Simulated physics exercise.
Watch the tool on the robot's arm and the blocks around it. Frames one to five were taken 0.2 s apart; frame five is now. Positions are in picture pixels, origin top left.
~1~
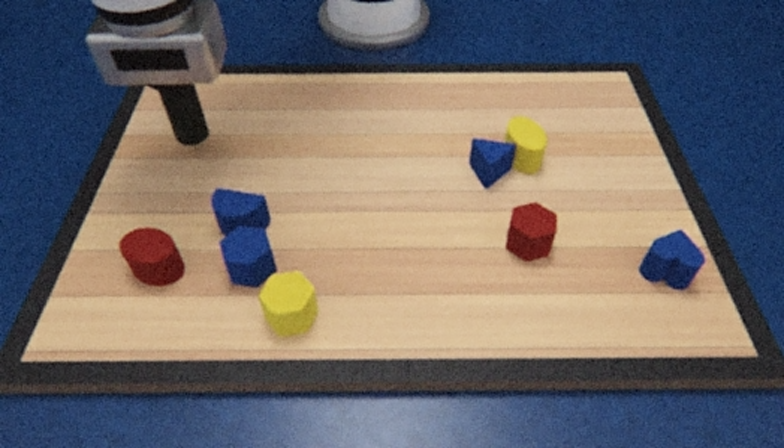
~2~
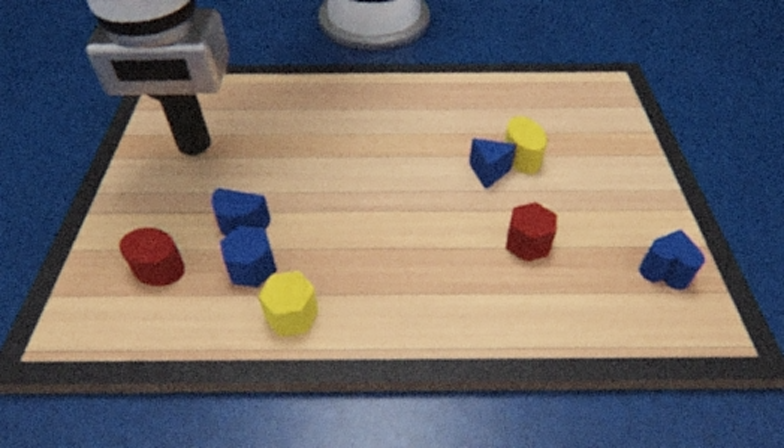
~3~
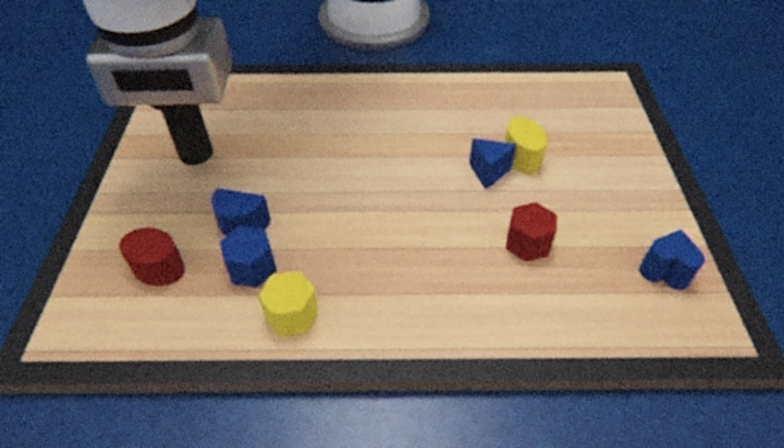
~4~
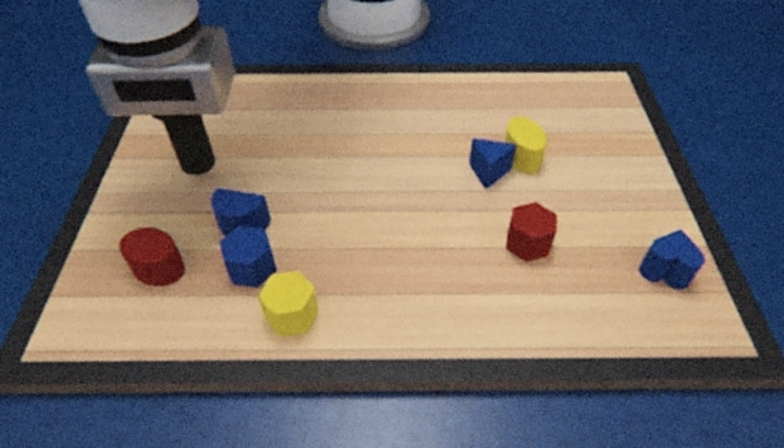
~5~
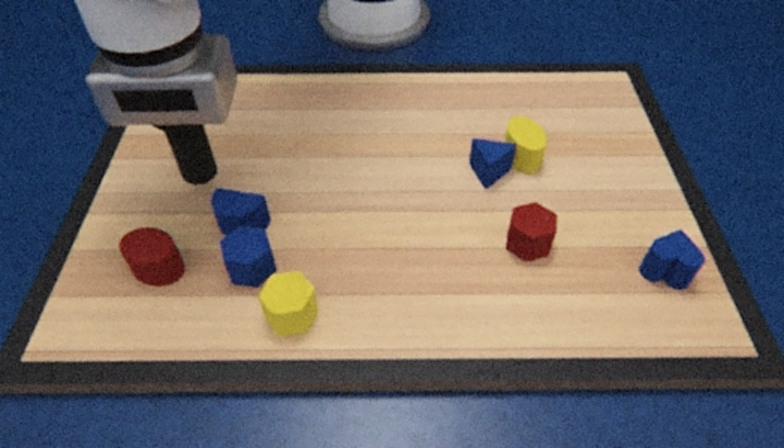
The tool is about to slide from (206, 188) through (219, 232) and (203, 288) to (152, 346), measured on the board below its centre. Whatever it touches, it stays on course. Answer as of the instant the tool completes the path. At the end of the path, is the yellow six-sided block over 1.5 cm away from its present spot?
I'd say no.
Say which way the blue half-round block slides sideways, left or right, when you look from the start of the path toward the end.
Its sideways move is to the left.
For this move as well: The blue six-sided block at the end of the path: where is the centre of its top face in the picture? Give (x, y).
I'd say the blue six-sided block ends with its top centre at (259, 257).
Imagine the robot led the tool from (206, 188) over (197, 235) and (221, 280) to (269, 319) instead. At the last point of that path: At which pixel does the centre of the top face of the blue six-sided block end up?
The spot you're after is about (281, 255) in the image.
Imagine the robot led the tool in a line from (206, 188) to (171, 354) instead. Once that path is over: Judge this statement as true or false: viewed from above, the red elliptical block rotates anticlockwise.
That statement is not accurate.
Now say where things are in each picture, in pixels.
The first frame shows lower end of the tool at (193, 135), tops of blocks, blue half-round block at (235, 201), blue six-sided block at (245, 244), yellow six-sided block at (286, 291).
The second frame shows tool at (195, 145), blocks as before.
The third frame shows tool at (197, 154), blocks as before.
The fourth frame shows tool at (198, 164), blocks as before.
The fifth frame shows tool at (200, 173), blue half-round block at (235, 201), blue six-sided block at (245, 244), yellow six-sided block at (286, 291).
What follows on the original path. One third of the way, tool at (214, 218); blue half-round block at (255, 217), turned 45° anticlockwise; blue six-sided block at (253, 252), turned 30° clockwise.
Two thirds of the way, tool at (196, 274); blue half-round block at (253, 220), turned 85° anticlockwise; blue six-sided block at (259, 257), turned 50° clockwise.
At the end, tool at (143, 332); blue half-round block at (253, 220), turned 85° anticlockwise; blue six-sided block at (259, 257), turned 50° clockwise; yellow six-sided block not moved.
